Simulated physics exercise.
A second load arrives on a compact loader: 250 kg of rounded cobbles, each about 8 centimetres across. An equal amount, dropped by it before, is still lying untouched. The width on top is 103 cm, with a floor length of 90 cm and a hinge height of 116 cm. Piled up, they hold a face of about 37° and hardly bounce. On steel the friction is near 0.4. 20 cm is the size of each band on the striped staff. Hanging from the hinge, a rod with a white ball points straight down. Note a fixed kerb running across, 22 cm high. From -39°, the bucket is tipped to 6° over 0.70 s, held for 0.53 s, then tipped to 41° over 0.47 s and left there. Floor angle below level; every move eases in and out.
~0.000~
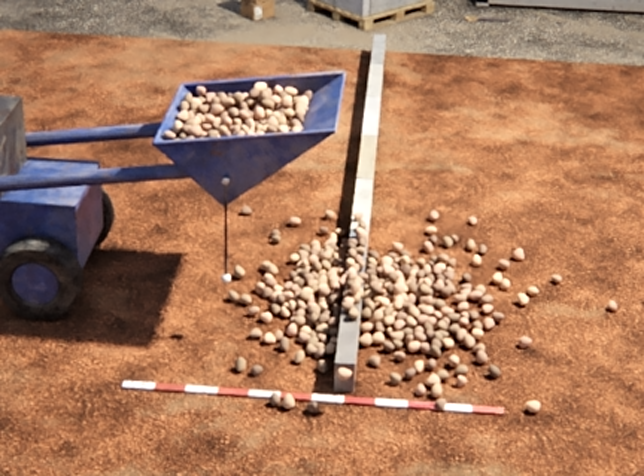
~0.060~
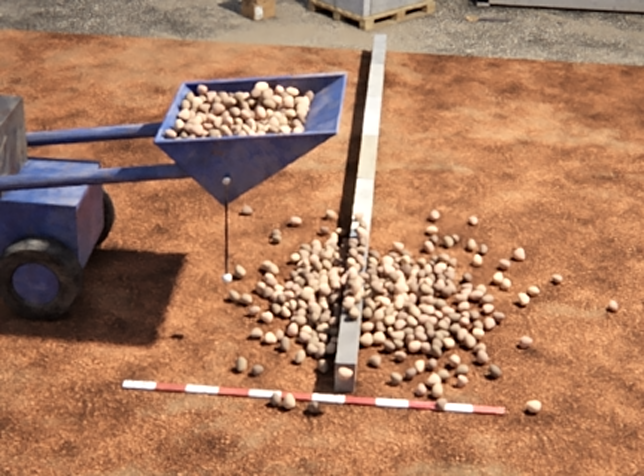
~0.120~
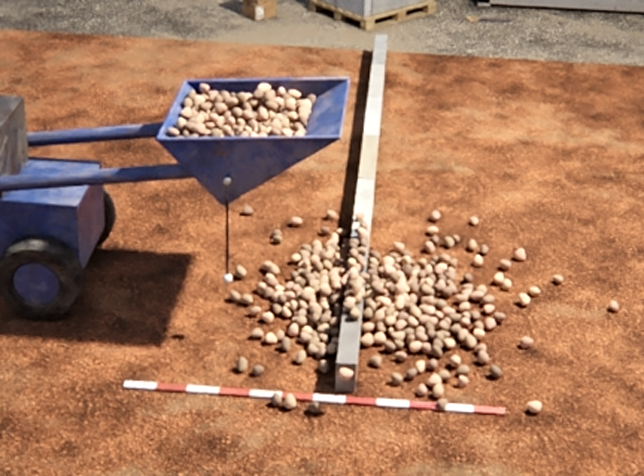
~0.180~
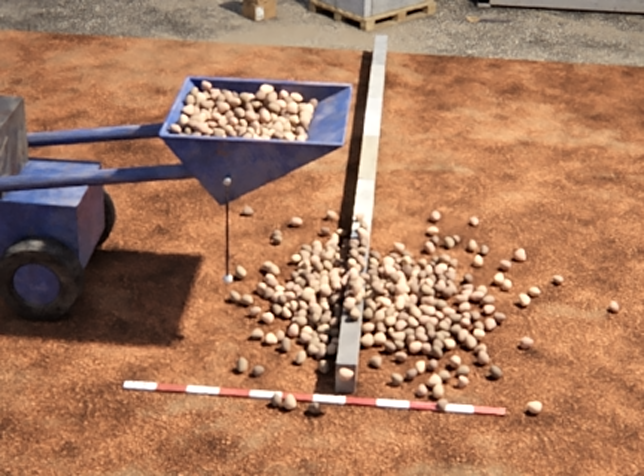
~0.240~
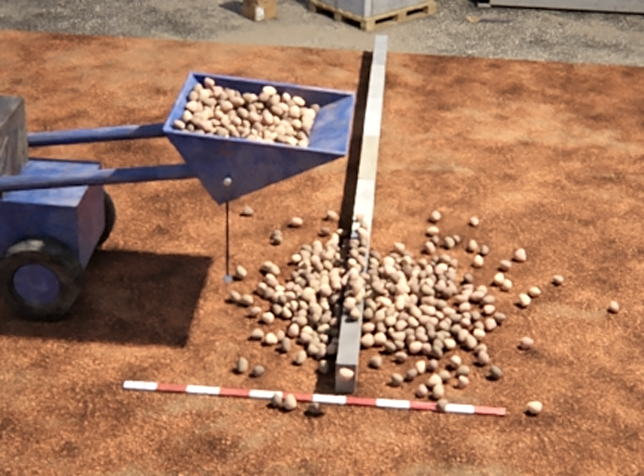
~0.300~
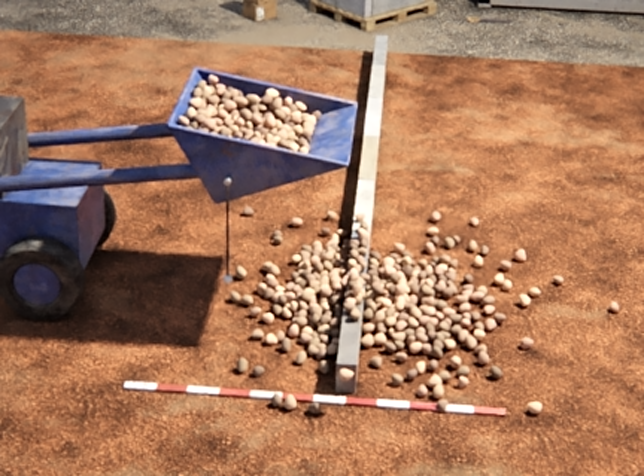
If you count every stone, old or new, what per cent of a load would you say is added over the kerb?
I would say about 44 per cent.
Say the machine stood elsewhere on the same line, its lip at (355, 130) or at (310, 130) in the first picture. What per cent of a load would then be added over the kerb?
Case one about 70 %, case two about 15 %.
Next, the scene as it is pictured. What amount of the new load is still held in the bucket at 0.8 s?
Close to 100 per cent of the load.
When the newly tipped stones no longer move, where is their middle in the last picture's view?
Middle: Approx. (342, 285) px.
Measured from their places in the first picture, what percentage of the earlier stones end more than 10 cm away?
I'd say roughly 10 per cent of them.
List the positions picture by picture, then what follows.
In the first picture, lip at (335, 131), floor tilted -39°, highest stones at (257, 100). The earlier load is highest near (353, 275), 29 cm above ground level, 51 % on this side of the kerb, 49 % over the kerb.
In the second picture, lip at (337, 133), floor tilted -38°, highest stones at (258, 101); the stones move at 0.1 m/s on average.
In the third picture, lip at (340, 138), floor tilted -35°, highest stones at (243, 100); the stones move at 0.2 m/s on average.
In the fourth picture, lip at (343, 145), floor tilted -32°, highest stones at (227, 101); the stones move at 0.3 m/s on average.
In the fifth picture, the bucket is at -27°, its lip at (346, 155); the top of the load is at (213, 99); the stones move at 0.3 m/s on average.
In the sixth picture, lip at (348, 165), floor tilted -21°, highest stones at (217, 97); the stones move at 0.3 m/s on average.
After 0.5 s the floor is at -1°; in per cent of one load, 100 in the bucket, 51 on this side of the kerb, 49 over the kerb; the foremost stones are at (559, 308).
After 0.8 s the floor is at 6°; in per cent of one load, 100 in the bucket, 51 on this side of the kerb, 49 over the kerb; the foremost stones are at (559, 308).
After 2.2 s the floor is at 41°; in per cent of one load, 17 in the bucket, 118 on this side of the kerb, 66 over the kerb; the foremost stones are at (559, 308).
After 4.6 s the floor is at 41°; in per cent of one load, 0 in the bucket, 107 on this side of the kerb, 93 over the kerb; the foremost stones are at (559, 308). Net gain over the kerb, 44.
